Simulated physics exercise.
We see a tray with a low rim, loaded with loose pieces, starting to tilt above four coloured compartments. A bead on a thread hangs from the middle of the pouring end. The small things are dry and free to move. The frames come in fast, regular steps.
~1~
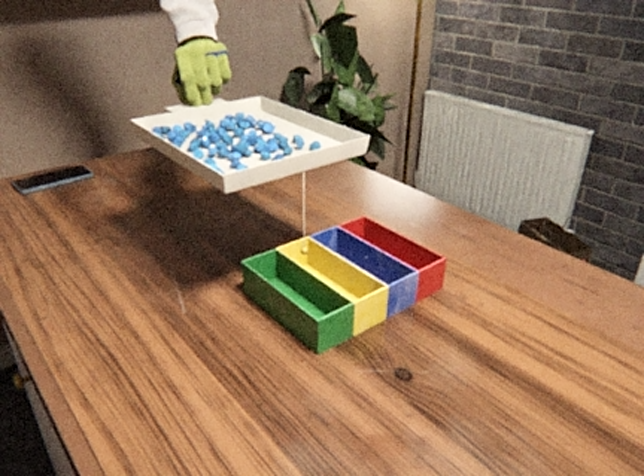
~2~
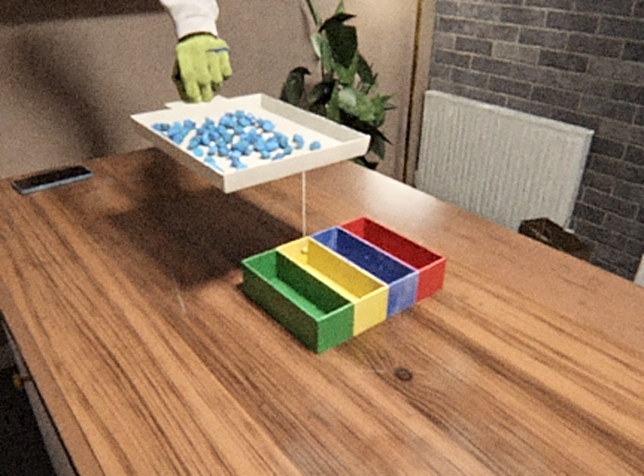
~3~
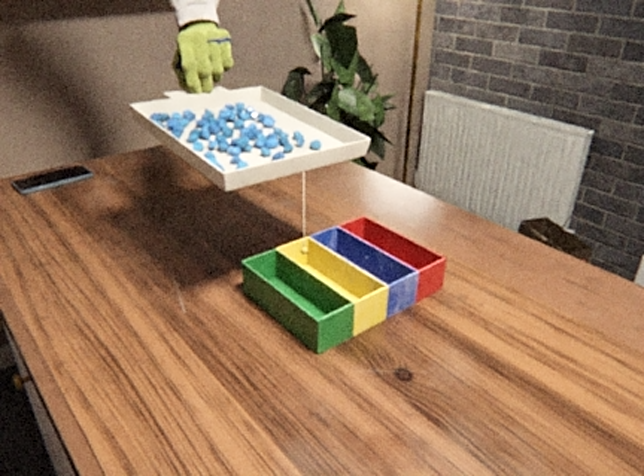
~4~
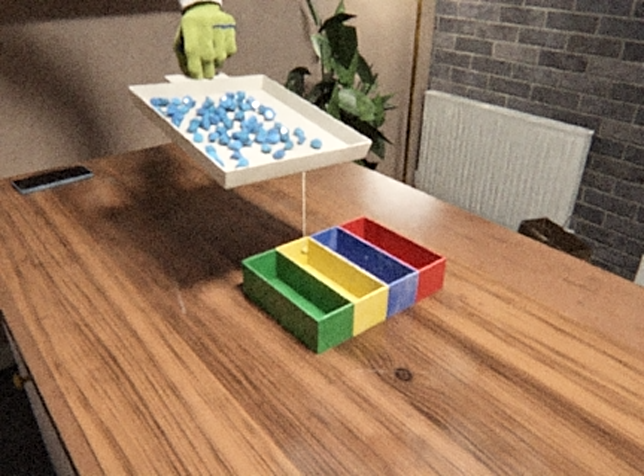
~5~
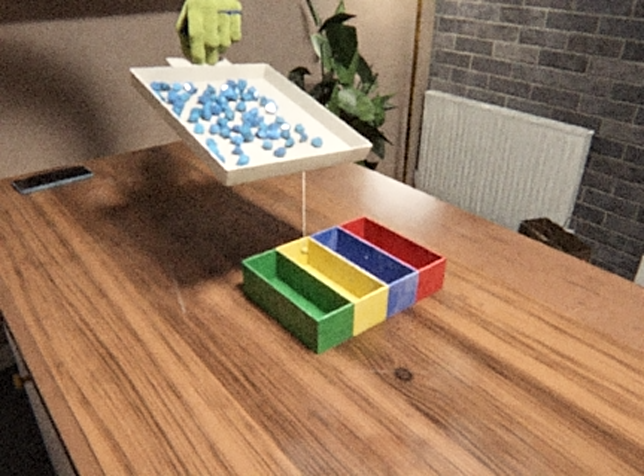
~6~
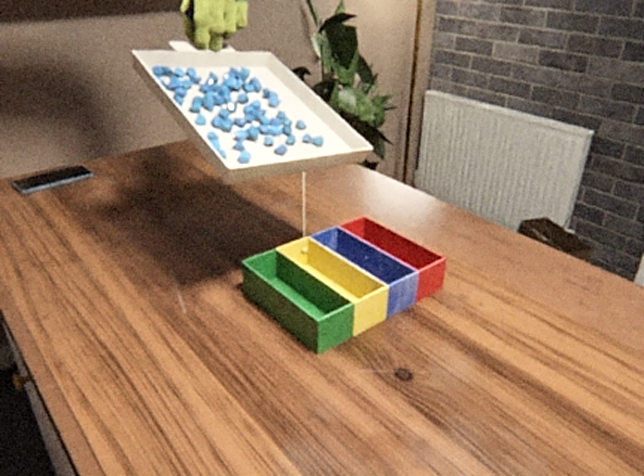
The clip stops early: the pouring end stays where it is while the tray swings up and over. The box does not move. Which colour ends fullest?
Most goes to the blue cell.
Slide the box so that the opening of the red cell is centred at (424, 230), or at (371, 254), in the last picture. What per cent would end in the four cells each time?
Roughly 90 per cent, and 90 per cent.
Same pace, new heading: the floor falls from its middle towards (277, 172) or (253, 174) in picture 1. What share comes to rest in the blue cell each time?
About 0 and 0 per cent.
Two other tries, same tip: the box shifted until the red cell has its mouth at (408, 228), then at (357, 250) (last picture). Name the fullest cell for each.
At the first place that yellow cell, at the second the red one.
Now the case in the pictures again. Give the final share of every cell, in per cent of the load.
About: Green cell 10, yellow cell 30, blue cell 50, red cell 10 per cent.
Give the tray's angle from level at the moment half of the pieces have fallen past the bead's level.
At some 105 degrees.
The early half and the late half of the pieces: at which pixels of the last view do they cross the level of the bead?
The first part at (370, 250); the rest at (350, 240).
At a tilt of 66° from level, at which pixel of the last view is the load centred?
Around (325, 147).
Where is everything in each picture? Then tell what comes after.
Corners of the pouring end at (224, 173) and (366, 136), level; middle of the load at (228, 140), aquarium stones; bead on its thread at (304, 251); green cell at (336, 325); yellow cell at (370, 308); blue cell at (402, 292); red cell at (431, 277), in the first picture.
Corners of the pouring end at (224, 173) and (366, 137), level; middle of the load at (228, 138), in the second picture.
Corners of the pouring end at (225, 172) and (367, 138), tipped barely, lowest at the right corner; middle of the load at (228, 132), in the third picture.
Corners of the pouring end at (227, 170) and (368, 141), tipped a little, lowest at the right corner; middle of the load at (229, 124), in the fourth picture.
Corners of the pouring end at (229, 168) and (369, 144), tipped clearly, lowest at the right corner; middle of the load at (230, 115), in the fifth picture.
Corners of the pouring end at (231, 166) and (370, 147), tipped clearly, lowest at the right corner; middle of the load at (232, 107), a small part on the move; green cell at (336, 325); yellow cell at (370, 308); blue cell at (402, 292); red cell at (431, 277), in the sixth picture.
Soon, tray tipped steeply; nearly all on the tray; a stray few falling or outside the box.
A while on, tray tipped past a quarter turn; about half on the tray; about a quarter in the blue cell; a small part in the yellow cell; a small part in the red cell; a stray few in the green cell; a small part falling or outside the box.
Towards the end, tray tipped past a quarter turn; about half in the blue cell; about a third in the yellow cell; a small part in the red cell; a small part in the green cell; a stray few falling or outside the box.
Finally, tray tipped past a quarter turn; about half in the blue cell; about a third in the yellow cell; a small part in the red cell; a small part in the green cell; a stray few outside the box.
